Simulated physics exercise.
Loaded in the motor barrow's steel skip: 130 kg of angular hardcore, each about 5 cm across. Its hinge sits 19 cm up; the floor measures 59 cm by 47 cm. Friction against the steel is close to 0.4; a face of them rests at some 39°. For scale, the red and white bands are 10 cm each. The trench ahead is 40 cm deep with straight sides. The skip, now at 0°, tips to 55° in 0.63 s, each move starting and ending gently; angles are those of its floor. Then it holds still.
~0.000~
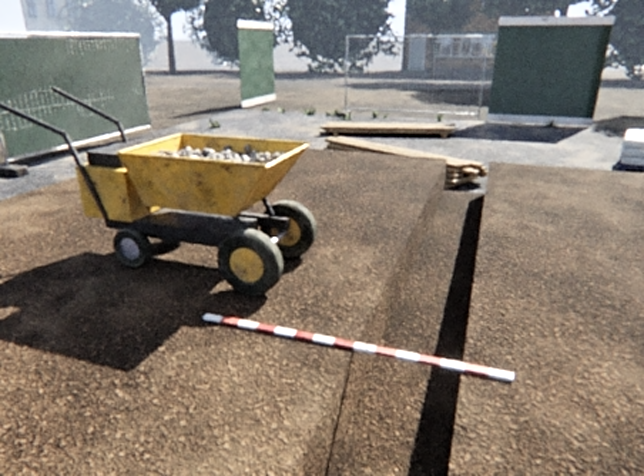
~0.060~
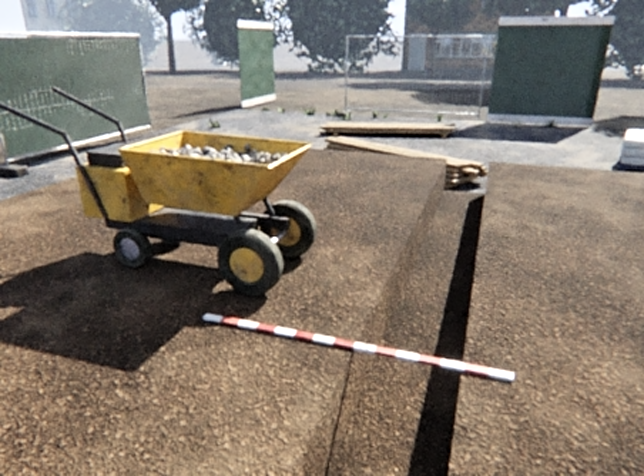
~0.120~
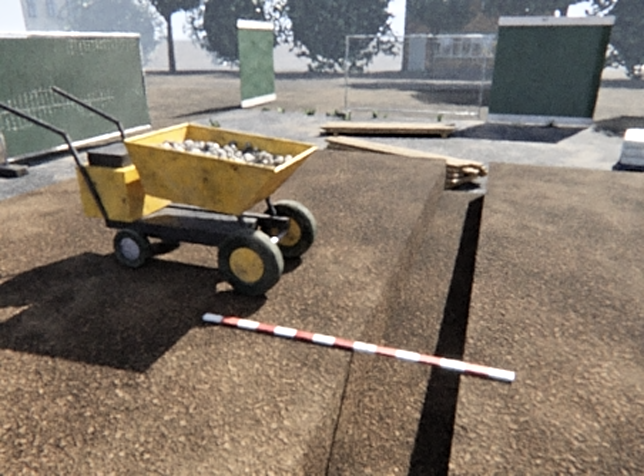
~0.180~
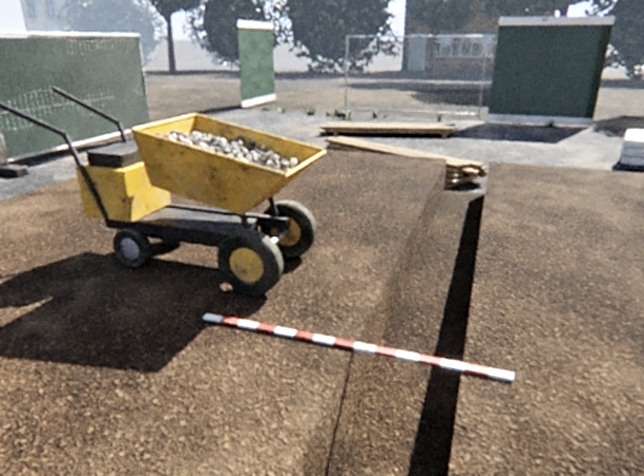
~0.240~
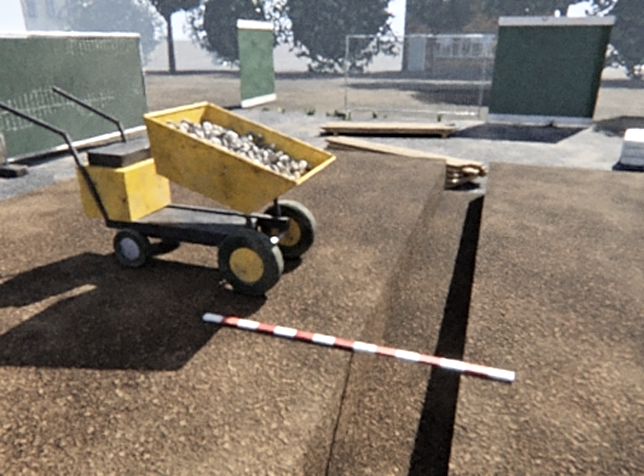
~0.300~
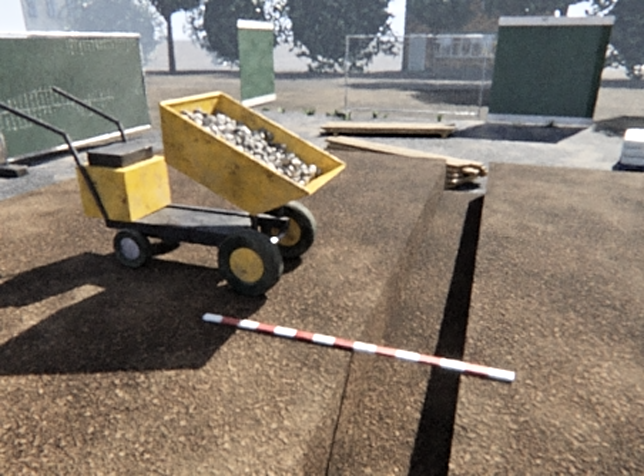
At the start, a yellow motor barrow loaded with stones stands on brown ground, its skip level, behind a red and white banded pole and left of a narrow trench. The skip then tilts steadily toward the right, its rear rising and its lip lowering, while the wheels stay in place.
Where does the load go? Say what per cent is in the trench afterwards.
About 36 per cent.
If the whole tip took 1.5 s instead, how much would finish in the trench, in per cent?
In that case some 10 per cent.
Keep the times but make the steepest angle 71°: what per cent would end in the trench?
In that case some 90 per cent.
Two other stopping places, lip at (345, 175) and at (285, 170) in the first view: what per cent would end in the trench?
Near 15 per cent from the first place, 40 from the second.
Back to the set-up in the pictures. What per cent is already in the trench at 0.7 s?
About 0 per cent by then.
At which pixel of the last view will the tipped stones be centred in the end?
Around (429, 356).
After 0.5 s the floor is at 46°; 100 % in the skip; the foremost stones are at (322, 200).
After 0.7 s the floor is at 55°; 95 % in the skip, 4 % short of the trench, 1 % in the trench; the foremost stones are at (384, 246).
After 1.1 s the floor is at 55°; 68 % in the skip, 6 % short of the trench, 26 % in the trench; the foremost stones are at (460, 365).
After 3.0 s the floor is at 55°; 61 % in the skip, 4 % short of the trench, 36 % in the trench; the foremost stones are at (457, 376).
